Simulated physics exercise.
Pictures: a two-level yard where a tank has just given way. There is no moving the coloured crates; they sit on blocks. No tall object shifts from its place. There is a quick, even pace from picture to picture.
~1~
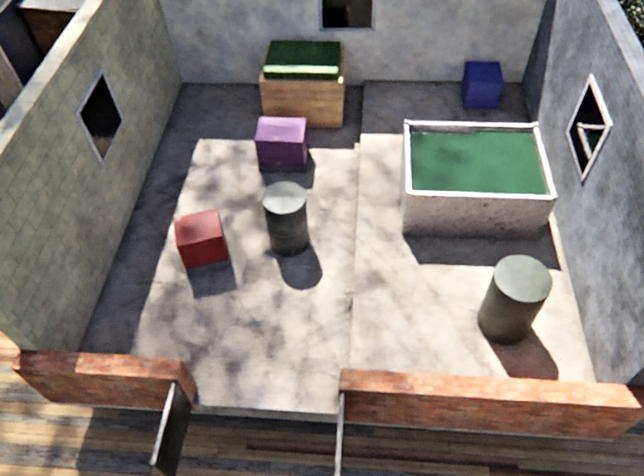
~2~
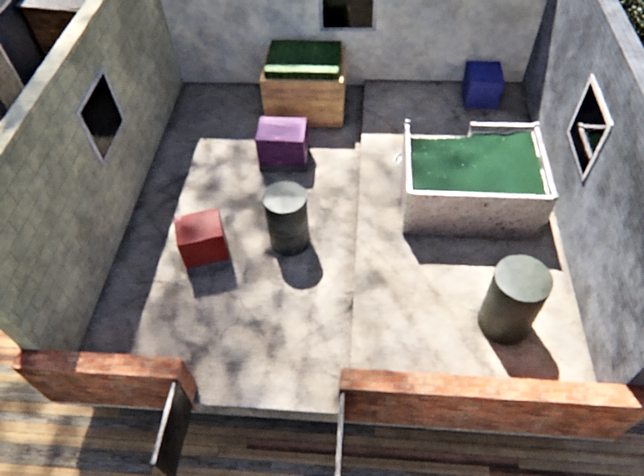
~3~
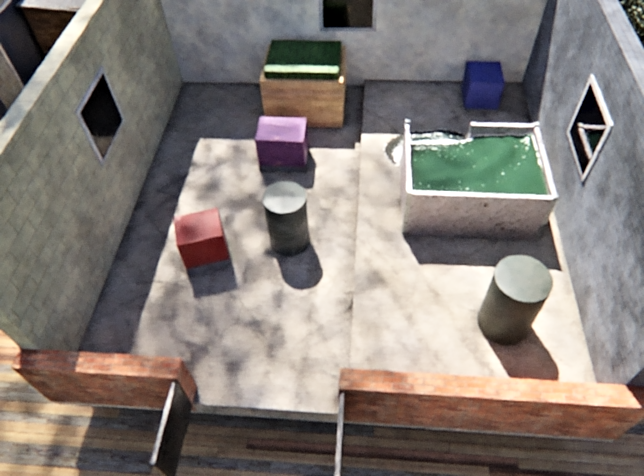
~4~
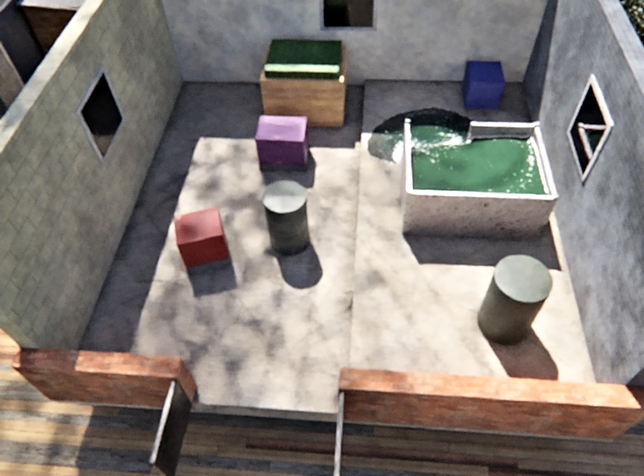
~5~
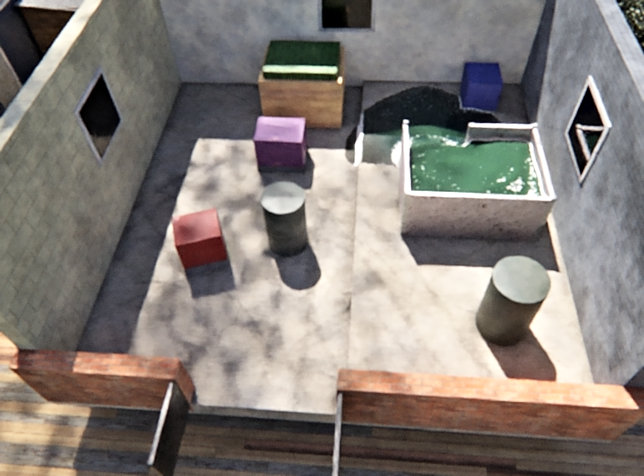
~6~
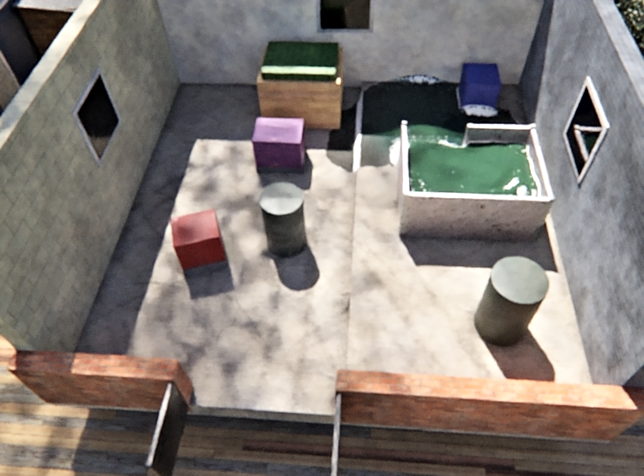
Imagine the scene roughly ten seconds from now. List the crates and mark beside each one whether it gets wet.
Red crate - stays dry; blue crate - gets wet; purple crate - gets wet.
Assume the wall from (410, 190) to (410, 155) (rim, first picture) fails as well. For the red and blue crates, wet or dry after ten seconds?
Red crate is not reached; blue crate is not reached.
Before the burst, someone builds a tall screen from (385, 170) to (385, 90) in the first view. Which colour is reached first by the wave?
I'd pick the blue crate.
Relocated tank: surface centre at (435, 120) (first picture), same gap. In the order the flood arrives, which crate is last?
Answer: The one in red.
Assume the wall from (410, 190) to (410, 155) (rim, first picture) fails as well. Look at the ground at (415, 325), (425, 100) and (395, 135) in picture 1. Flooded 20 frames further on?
Those three places would be still unsoaked, still unsoaked and still unsoaked, in that order.
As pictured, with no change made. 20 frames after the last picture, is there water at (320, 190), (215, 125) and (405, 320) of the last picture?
Going through them in order, I'd say drenched, drenched and clear.
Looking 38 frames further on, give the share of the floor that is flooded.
Roughly 75 %.
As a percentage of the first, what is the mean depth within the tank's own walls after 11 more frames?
42 % or so.
A moment on, water covers 20 % of the floor; the red crate not reached, the blue crate water round its plinth, the purple crate water round its plinth.
Next, water covers 25 % of the floor; the red crate not reached, the blue crate water round its plinth, the purple crate water round its plinth.
Then, water covers 40 % of the floor; the red crate not reached, the blue crate water round its plinth, the purple crate water round its plinth.
Later, water covers 75 % of the floor; the red crate water round its plinth, the blue crate water round its plinth, the purple crate water round its plinth.
In the end, water covers 90 % of the floor; the red crate stayed above the water, the blue crate was topped, the purple crate was topped.
